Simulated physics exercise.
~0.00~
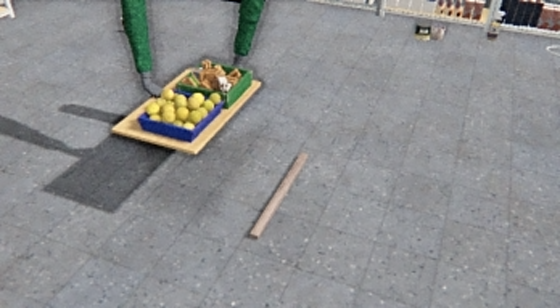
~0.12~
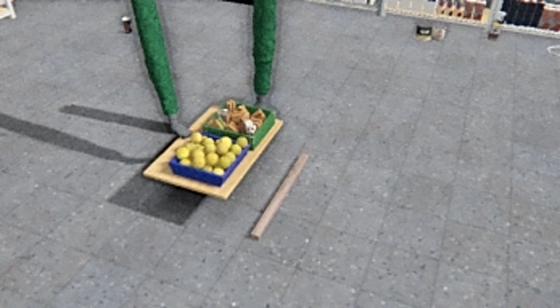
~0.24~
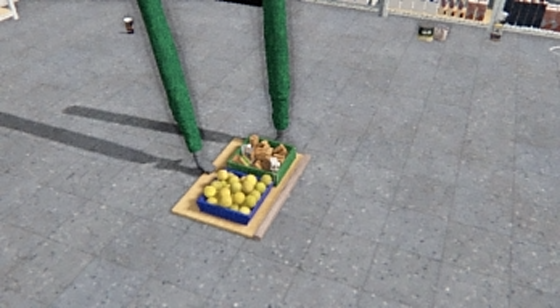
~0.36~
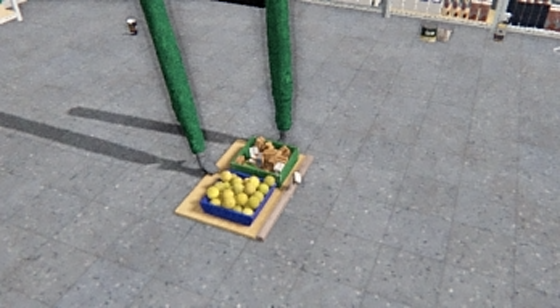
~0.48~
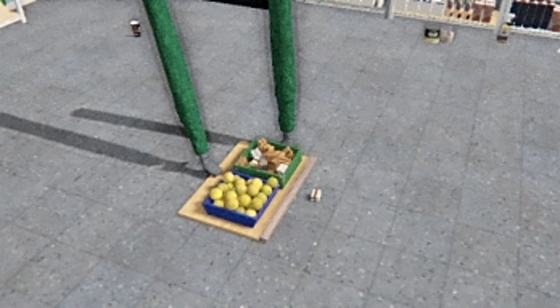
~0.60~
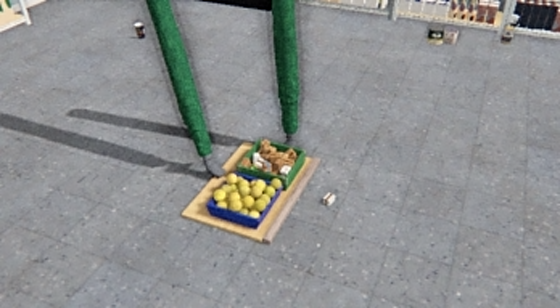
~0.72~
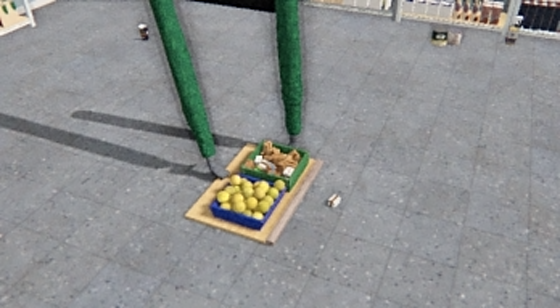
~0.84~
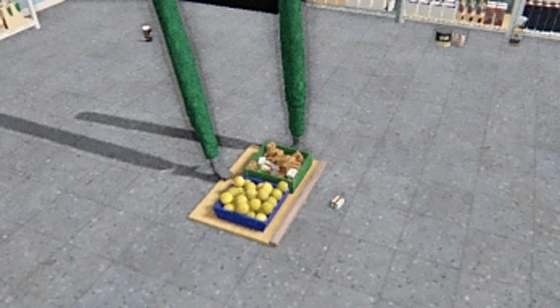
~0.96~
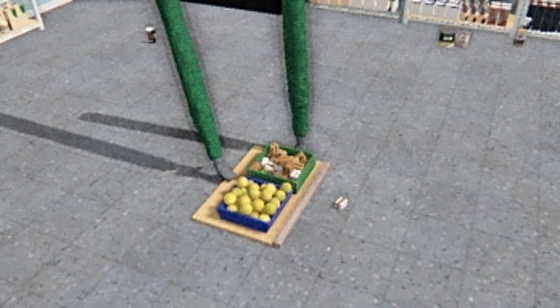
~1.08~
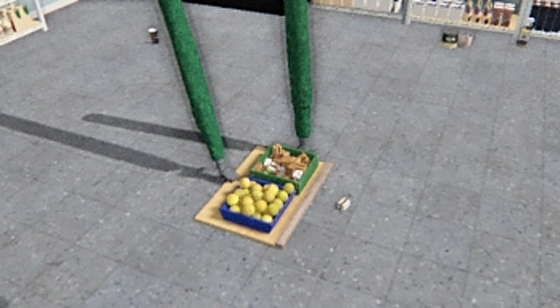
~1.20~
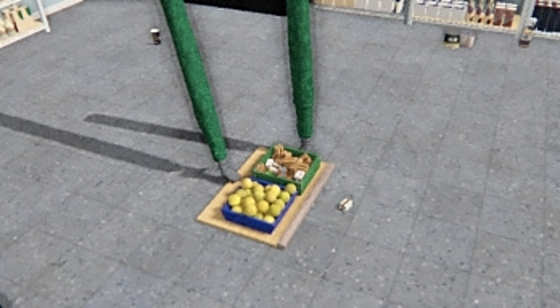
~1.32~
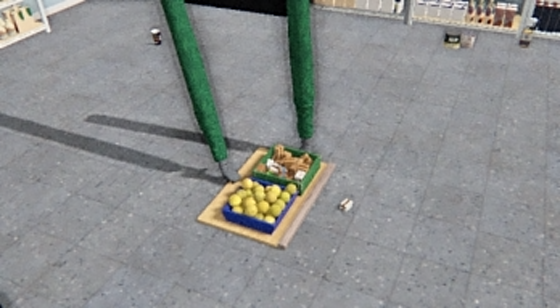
The clip opens with two green-sleeved arms holding a wooden board that carries a blue tray of yellow apples and a green tray of small brownish parcels. The arms sweep the board down and to the right across a grey paved floor, toward a wooden strip lying there. The board comes down against the strip and stops abruptly. One small piece leaves the green tray, tumbles over its right side and skids a short way across the paving. It settles to the right of the board, while the apples stay in the blue tray and the arms remain in place.
